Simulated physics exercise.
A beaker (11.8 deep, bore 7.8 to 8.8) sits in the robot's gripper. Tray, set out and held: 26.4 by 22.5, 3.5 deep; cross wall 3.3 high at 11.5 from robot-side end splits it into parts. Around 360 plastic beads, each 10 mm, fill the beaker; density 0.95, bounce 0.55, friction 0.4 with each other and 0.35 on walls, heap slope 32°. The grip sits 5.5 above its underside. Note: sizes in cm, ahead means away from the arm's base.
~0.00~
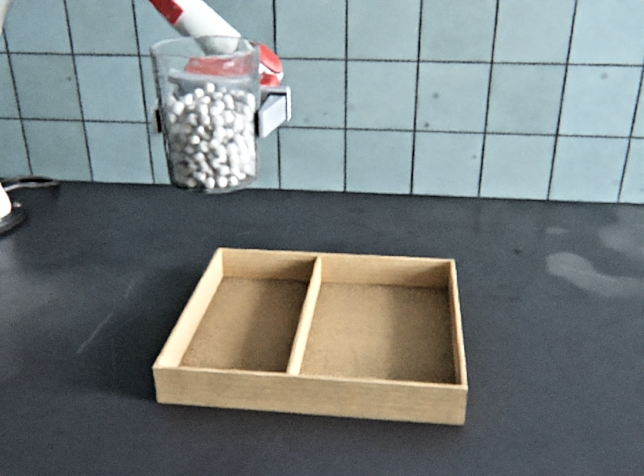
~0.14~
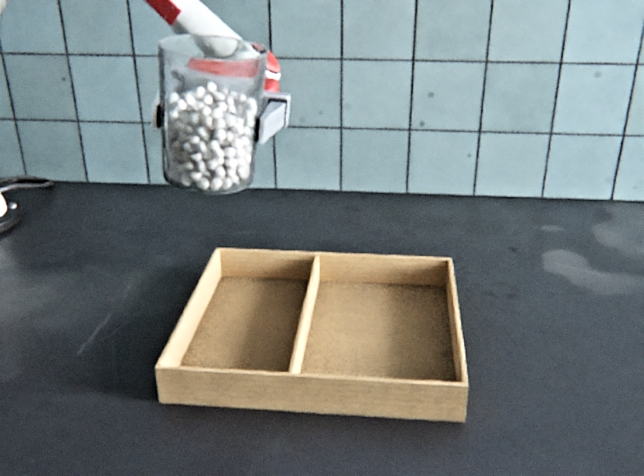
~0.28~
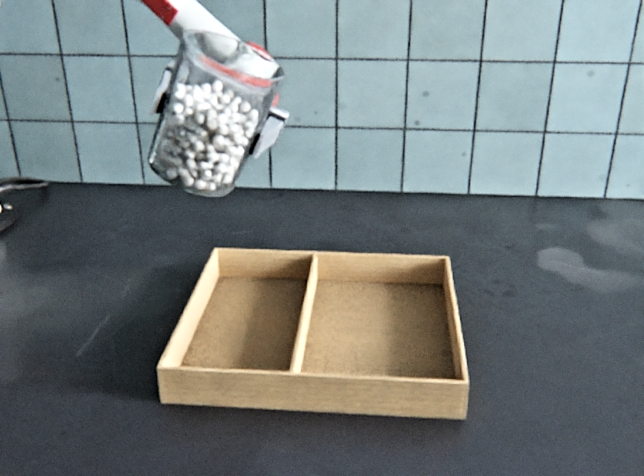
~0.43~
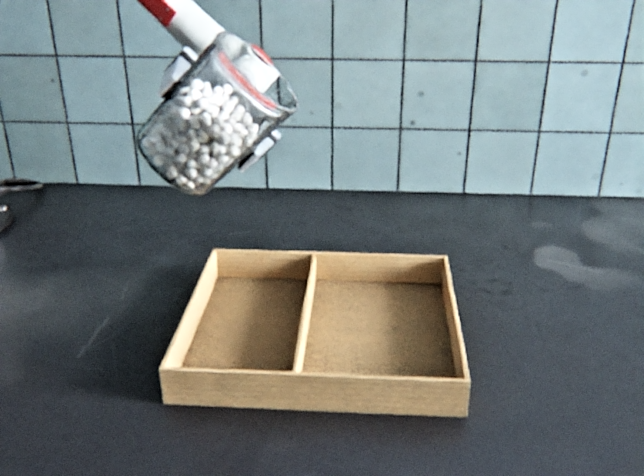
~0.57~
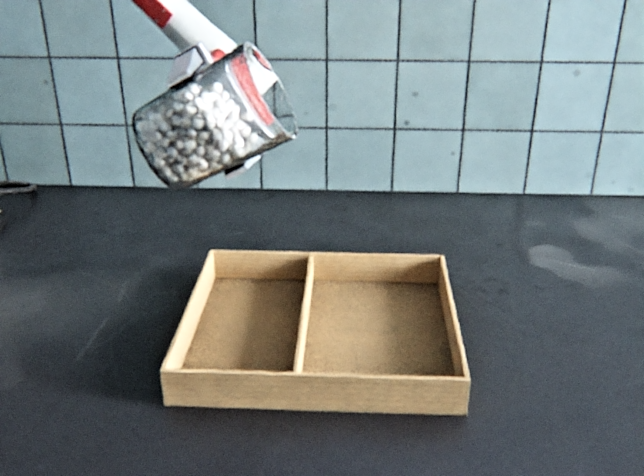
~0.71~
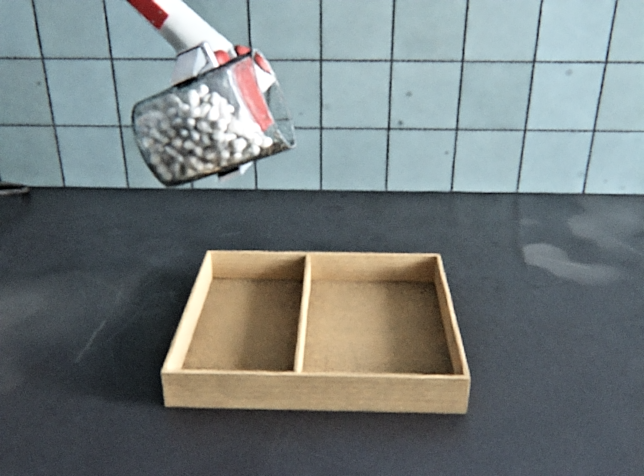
Above a divided wooden tray on a dark surface before a tiled wall, a robot gripper holds a clear beaker of whitish beads upright, then tilts it steeply to the right as the beads shift inside.
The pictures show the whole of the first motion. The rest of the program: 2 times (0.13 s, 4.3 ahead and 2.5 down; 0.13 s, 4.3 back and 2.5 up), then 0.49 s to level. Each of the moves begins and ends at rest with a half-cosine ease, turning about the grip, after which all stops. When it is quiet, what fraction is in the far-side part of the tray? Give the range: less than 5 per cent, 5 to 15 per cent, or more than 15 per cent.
The share is 5 to 15 per cent.
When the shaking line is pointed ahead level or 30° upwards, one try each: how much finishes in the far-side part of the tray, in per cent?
25 and 40 %.
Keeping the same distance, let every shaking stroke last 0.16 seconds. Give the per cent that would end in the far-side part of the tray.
About 5 per cent, then.
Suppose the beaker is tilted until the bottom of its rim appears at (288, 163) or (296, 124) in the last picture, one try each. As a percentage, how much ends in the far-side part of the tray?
About 40 and 0 %.
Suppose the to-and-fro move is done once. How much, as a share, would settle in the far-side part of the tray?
I'd expect something close to 5 per cent.
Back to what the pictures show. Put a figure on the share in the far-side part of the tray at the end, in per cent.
8 per cent or thereabouts.
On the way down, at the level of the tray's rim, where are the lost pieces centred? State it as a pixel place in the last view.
They come down centred close to (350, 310).
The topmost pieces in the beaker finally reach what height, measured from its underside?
Roughly 8.5 cm.
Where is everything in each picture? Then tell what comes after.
In the first frame, beaker middle at (210, 115), level; upper third of the load around (209, 116), from x 170 to 250, top at y 95; 362 in the beaker.
In the second frame, beaker middle at (211, 116), tilted 6° forward; upper third of the load around (207, 116), from x 170 to 250, top at y 95.
In the third frame, beaker middle at (212, 117), tilted 23° forward; upper third of the load around (201, 116), from x 160 to 255, top at y 90.
In the fourth frame, beaker middle at (214, 119), tilted 44° forward; upper third of the load around (195, 114), from x 150 to 250, top at y 85.
In the fifth frame, beaker middle at (214, 122), tilted 62° forward; upper third of the load around (193, 112), from x 145 to 250, top at y 90.
In the sixth frame, beaker middle at (213, 123), tilted 68° forward; upper third of the load around (189, 114), from x 145 to 275, top at y 90; 362 in the beaker.
After 1.11 s, tilted 68° forward, highest piece 22 above the table; 346 in the beaker, 7 in the far-side part, 1 on the table or floor, 8 in flight or on a rim.
After 1.52 s, tilted 25° forward, highest piece 27 above the table; 322 in the beaker, 29 in the far-side part, 6 on the table or floor, 4 in the robot-side part, 1 in flight or on a rim.
After 1.92 s, level, highest piece 26 above the table; 322 in the beaker, 29 in the far-side part, 7 on the table or floor, 4 in the robot-side part.
After 2.97 s, level, highest piece 26 above the table; 322 in the beaker, 29 in the far-side part, 7 on the table or floor, 4 in the robot-side part.
At rest, 322 in the beaker, 29 in the far-side part, 7 on the table or floor, 4 in the robot-side part. That is 8 % in the far-side part of the tray.
